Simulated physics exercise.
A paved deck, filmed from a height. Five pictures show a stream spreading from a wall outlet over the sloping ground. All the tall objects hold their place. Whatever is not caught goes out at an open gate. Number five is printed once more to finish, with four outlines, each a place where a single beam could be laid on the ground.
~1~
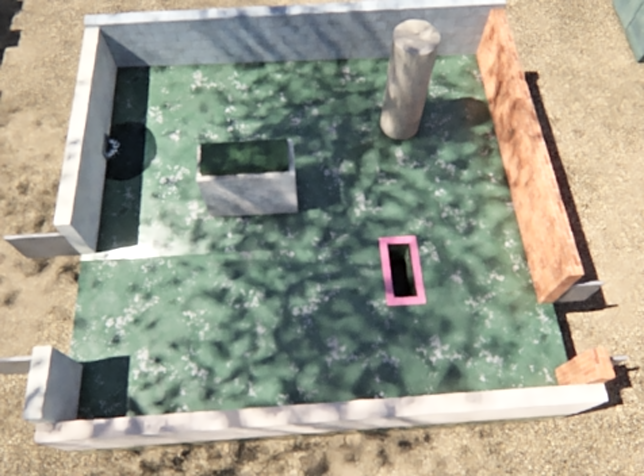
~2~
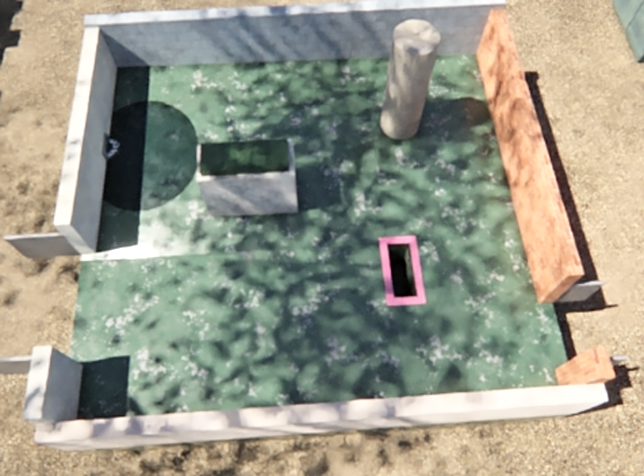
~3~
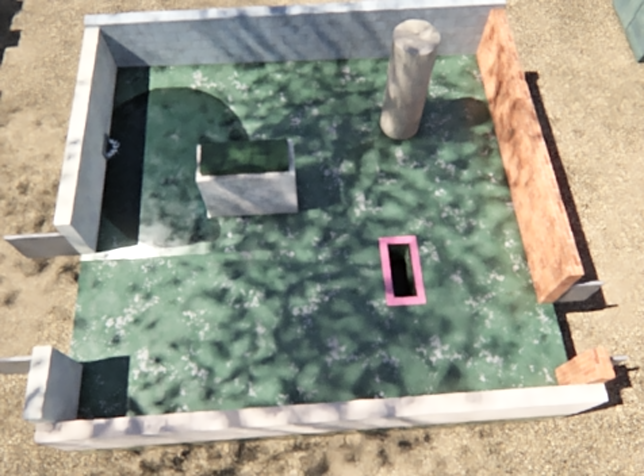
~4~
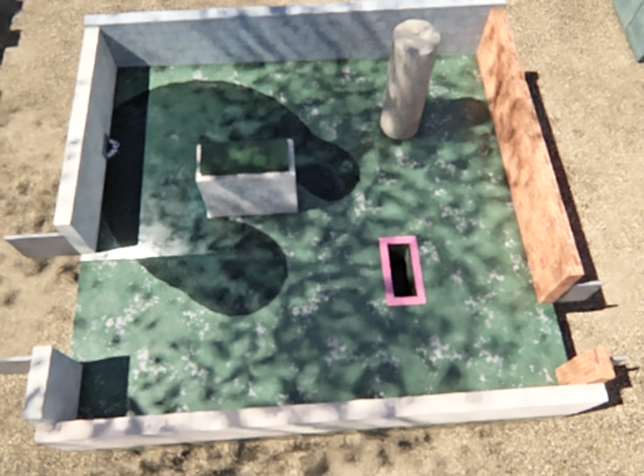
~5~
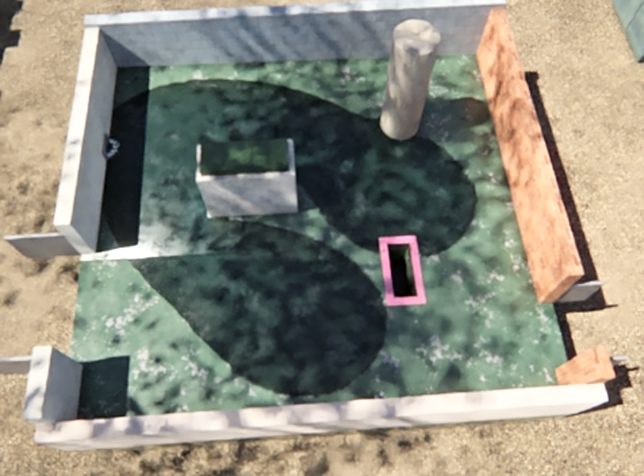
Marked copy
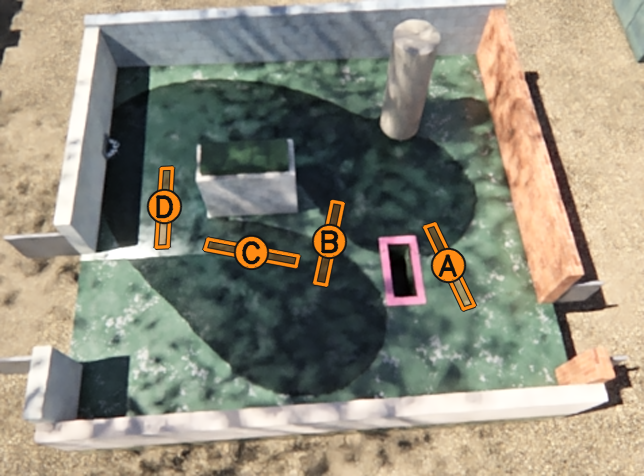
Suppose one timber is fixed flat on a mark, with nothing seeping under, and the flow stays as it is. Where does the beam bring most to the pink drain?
The answer is place C.
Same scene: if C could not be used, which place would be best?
The answer is A.
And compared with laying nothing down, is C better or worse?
It is better.
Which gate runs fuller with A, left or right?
The right one.
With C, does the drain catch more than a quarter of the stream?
No.
In orange, A from (429, 225) to (468, 307); B from (320, 283) to (337, 202); C from (206, 244) to (297, 261); D from (162, 246) to (166, 168).
With A, about 13 % of the stream goes into the pink drain, about 87 % out by the gates.
With B, about 6 % of the stream goes into the pink drain, about 94 % out by the gates.
With C, about 17 % of the stream goes into the pink drain, about 83 % out by the gates.
With D, about 7 % of the stream goes into the pink drain, about 92 % out by the gates.
